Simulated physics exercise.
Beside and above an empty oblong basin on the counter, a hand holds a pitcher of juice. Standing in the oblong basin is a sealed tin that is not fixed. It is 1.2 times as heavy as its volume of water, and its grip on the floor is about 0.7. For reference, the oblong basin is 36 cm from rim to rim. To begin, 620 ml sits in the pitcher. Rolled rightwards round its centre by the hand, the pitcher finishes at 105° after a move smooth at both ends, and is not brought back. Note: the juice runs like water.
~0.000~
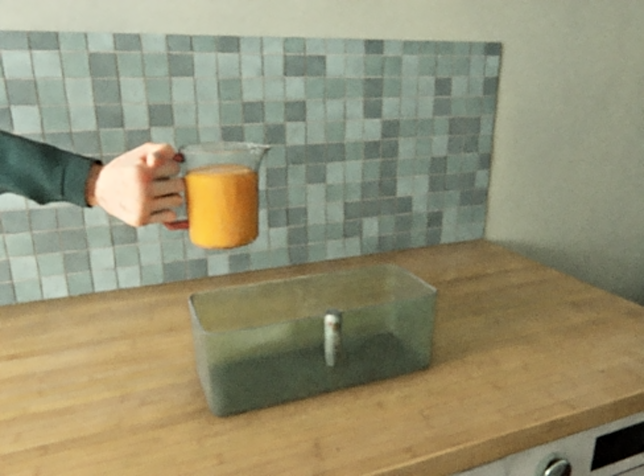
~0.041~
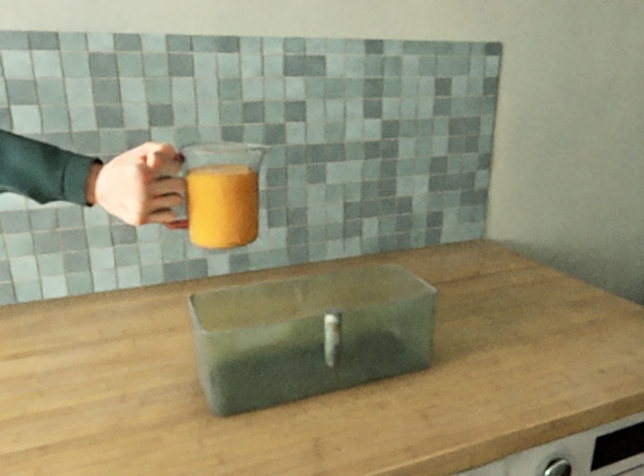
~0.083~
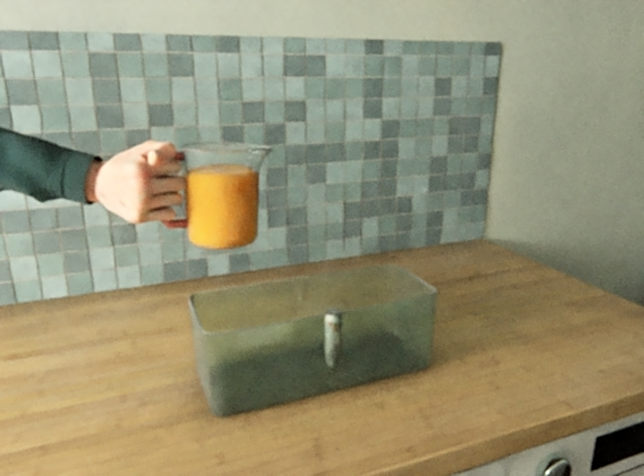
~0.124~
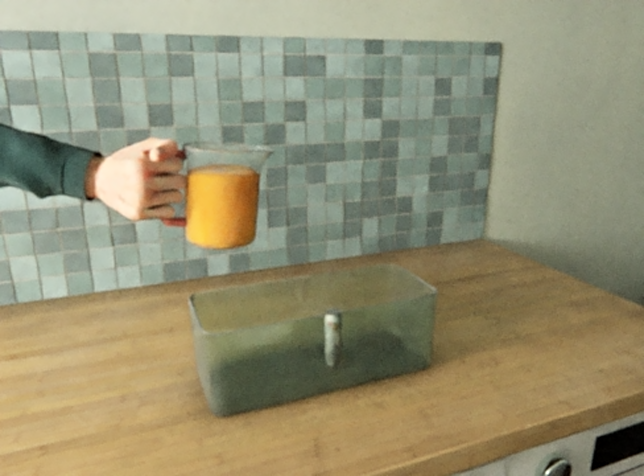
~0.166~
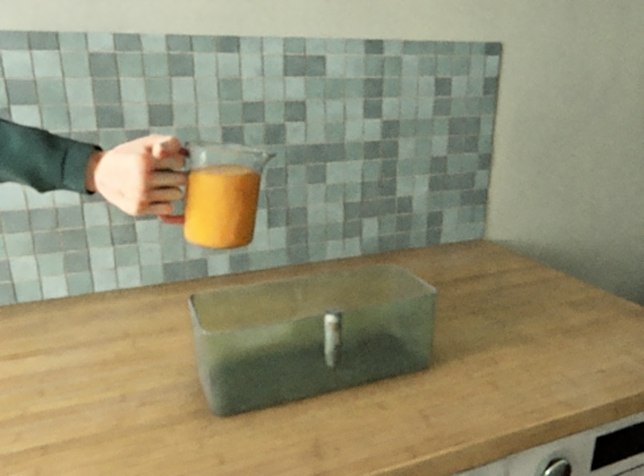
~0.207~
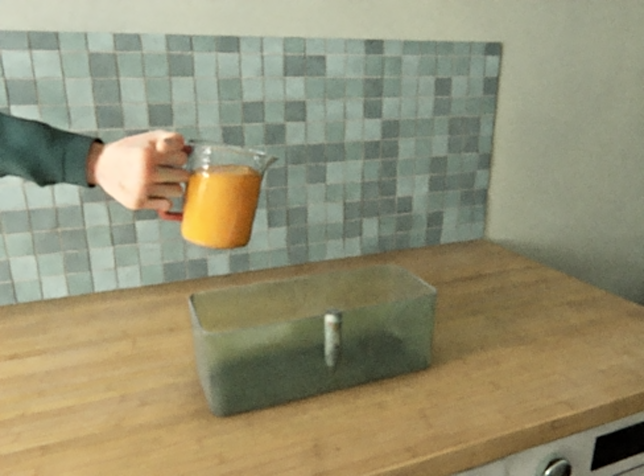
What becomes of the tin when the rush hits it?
It tilts over.
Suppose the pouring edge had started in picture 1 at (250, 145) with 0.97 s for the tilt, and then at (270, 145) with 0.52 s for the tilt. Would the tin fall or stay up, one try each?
Try 1: Still standing; try 2: Tipped over.
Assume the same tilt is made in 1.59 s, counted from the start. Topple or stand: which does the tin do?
Result: Tin tipped over.
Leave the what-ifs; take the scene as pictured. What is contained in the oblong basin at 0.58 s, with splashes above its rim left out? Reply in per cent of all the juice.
Some 1 per cent.
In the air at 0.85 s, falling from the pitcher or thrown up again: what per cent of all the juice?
Around 26 per cent of the liquid is in flight.
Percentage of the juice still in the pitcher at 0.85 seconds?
30 %.
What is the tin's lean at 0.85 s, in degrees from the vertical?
About 0 degrees.
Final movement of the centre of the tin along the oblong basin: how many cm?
9.5 cm.
After 0.58 s the tilt is 70° and 86 per cent is still to pour; the tin stands where it began.
After 0.85 s the tilt is 102° and 31 per cent is still to pour; the tin stands where it began.
After 1.14 s the tilt is 105° and 3 per cent is still to pour; the tin lies on its side.
After 1.45 s the tilt is 105° and 0 per cent is still to pour; the tin lies on its side.
In the end the tin lies on its side.
